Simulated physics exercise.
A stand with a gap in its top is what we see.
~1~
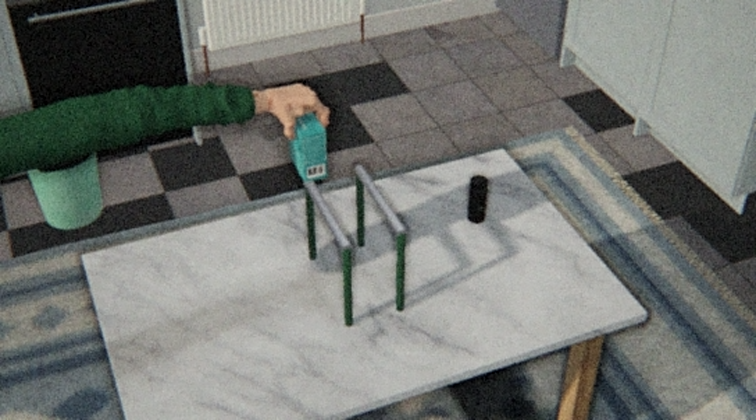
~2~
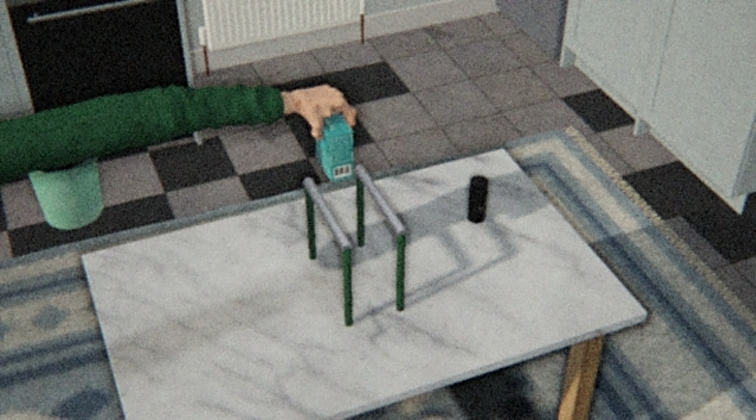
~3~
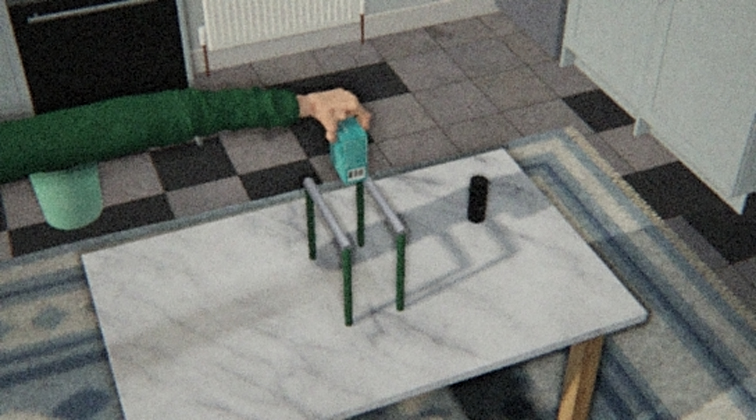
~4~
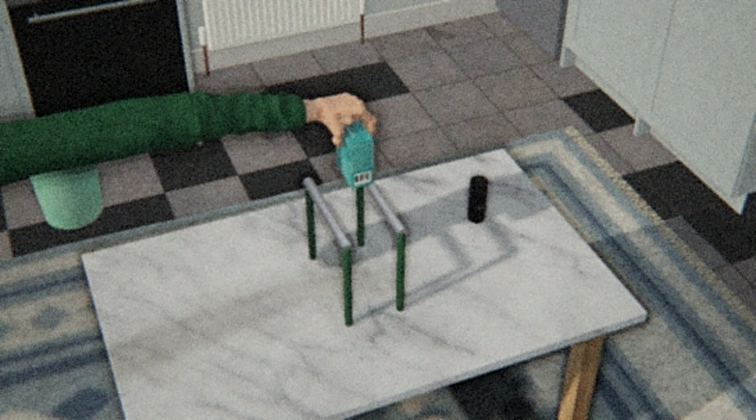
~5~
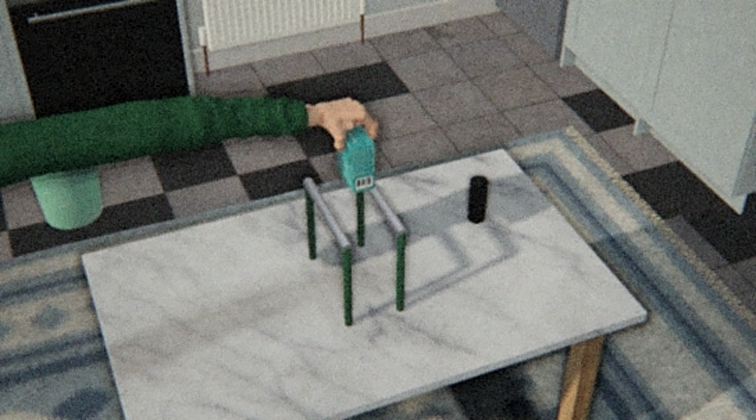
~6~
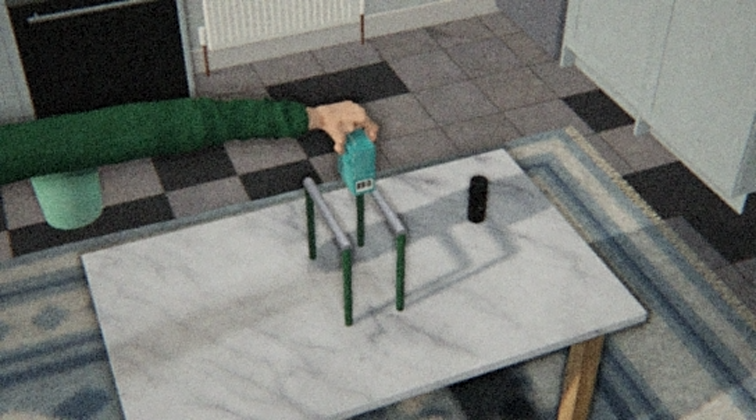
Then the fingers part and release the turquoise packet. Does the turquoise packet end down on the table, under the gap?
My guess is it makes it down.
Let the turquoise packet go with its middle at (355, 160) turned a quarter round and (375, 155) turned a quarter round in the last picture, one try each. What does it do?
First, it drops through; second, it lodges.
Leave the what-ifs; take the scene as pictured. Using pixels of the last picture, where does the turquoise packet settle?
Roughly (358, 263).
Then, 0.20 s after the last picture, turquoise packet slid a little near (356, 177).
Then, 0.30 s after the last picture, turquoise packet slid well along near (357, 228).
Then, 0.40 s after the last picture, turquoise packet slid well along near (358, 261).
At rest, moved from the start, turquoise packet; black shaker in place. Seen from the same camera at the end, turquoise packet near (358, 264). The packet reaches the table.
